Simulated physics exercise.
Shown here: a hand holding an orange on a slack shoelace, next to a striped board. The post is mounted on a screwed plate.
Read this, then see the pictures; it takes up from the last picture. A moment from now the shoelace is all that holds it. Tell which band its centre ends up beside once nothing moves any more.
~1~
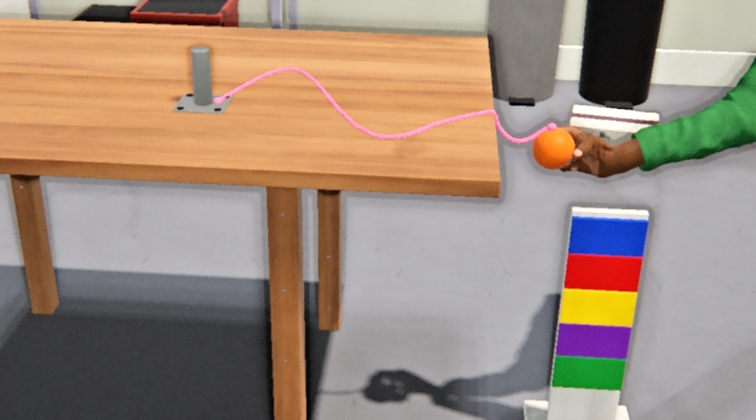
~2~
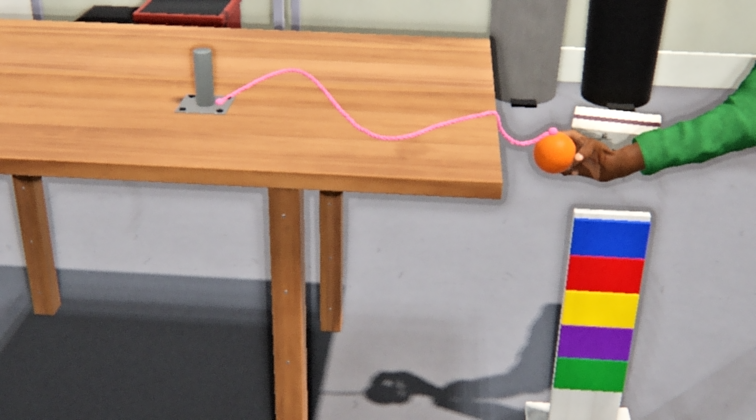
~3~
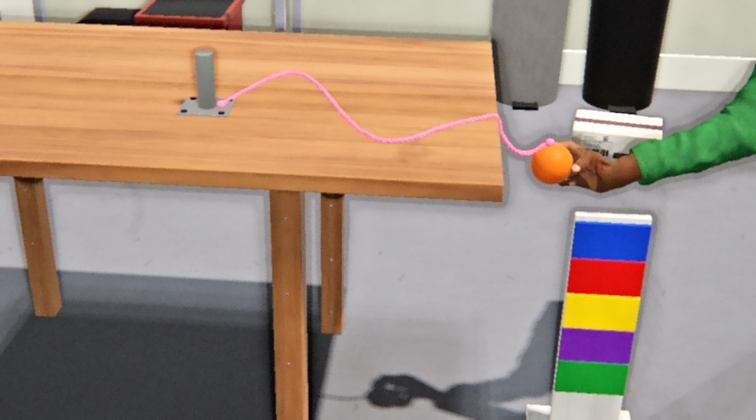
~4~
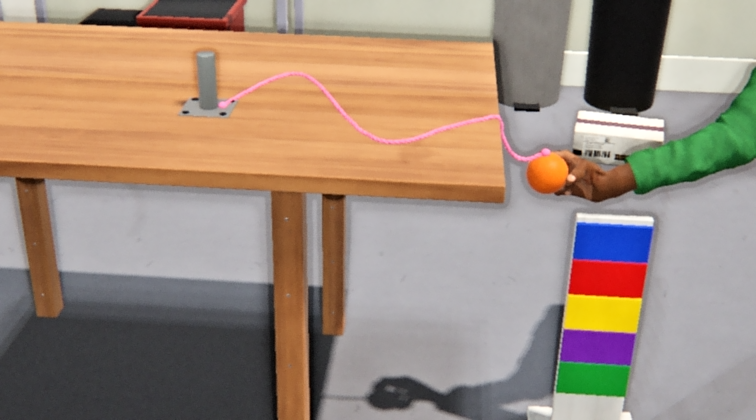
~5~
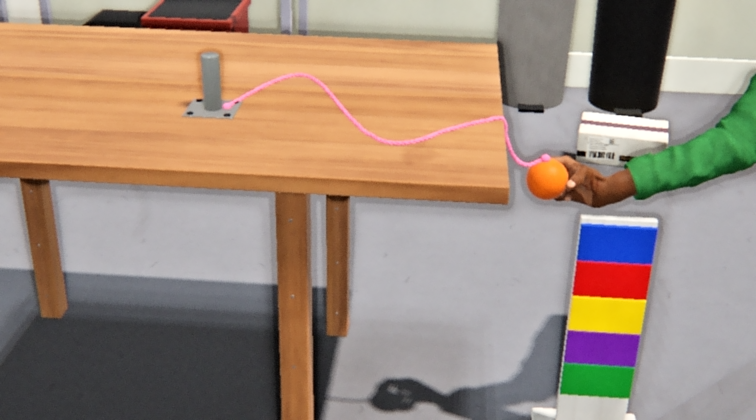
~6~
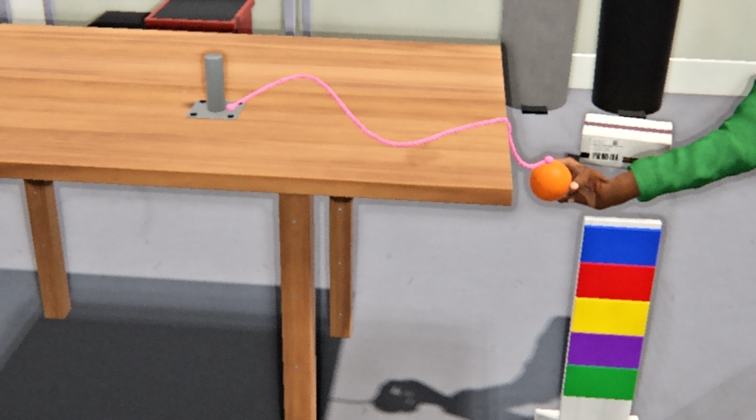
Beside the green band.
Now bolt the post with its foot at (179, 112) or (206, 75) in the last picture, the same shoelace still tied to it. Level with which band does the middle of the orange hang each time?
Try one - purple; try two - purple.
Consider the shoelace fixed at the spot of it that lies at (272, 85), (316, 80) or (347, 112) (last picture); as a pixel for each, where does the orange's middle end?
Results: (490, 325); (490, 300); (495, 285).
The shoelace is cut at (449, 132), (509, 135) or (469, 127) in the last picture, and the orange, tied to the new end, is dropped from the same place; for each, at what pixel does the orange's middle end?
Cut 1: About (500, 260). Cut 2: About (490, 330). Cut 3: About (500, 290).
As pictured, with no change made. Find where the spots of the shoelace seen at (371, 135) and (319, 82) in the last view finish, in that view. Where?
First one close to (504, 147), second close to (383, 110).
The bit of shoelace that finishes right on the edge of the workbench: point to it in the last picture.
Check around (358, 122) - that's where it is.
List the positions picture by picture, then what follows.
Orange (553, 149); blue (608, 238); red (603, 274); yellow (598, 309); purple (593, 342); green (589, 374), in the first picture.
Orange (554, 153); shoelace through (247, 87) (308, 76) (337, 107) (389, 139) (468, 118), in the second picture.
Orange (551, 163), in the third picture.
Orange (547, 173); shoelace through (250, 90) (312, 79) (340, 110) (392, 142) (471, 122), in the fourth picture.
Orange (547, 179), in the fifth picture.
Orange (550, 181); shoelace through (258, 93) (319, 82) (348, 113) (399, 145) (479, 124), in the sixth picture.
Early on, orange near (533, 313); level with yellow.
Midway, orange near (472, 355); level with green.
Near the end, orange near (487, 363); level with green.
Finally, orange near (484, 363); level with green. Its middle rests at the green band.
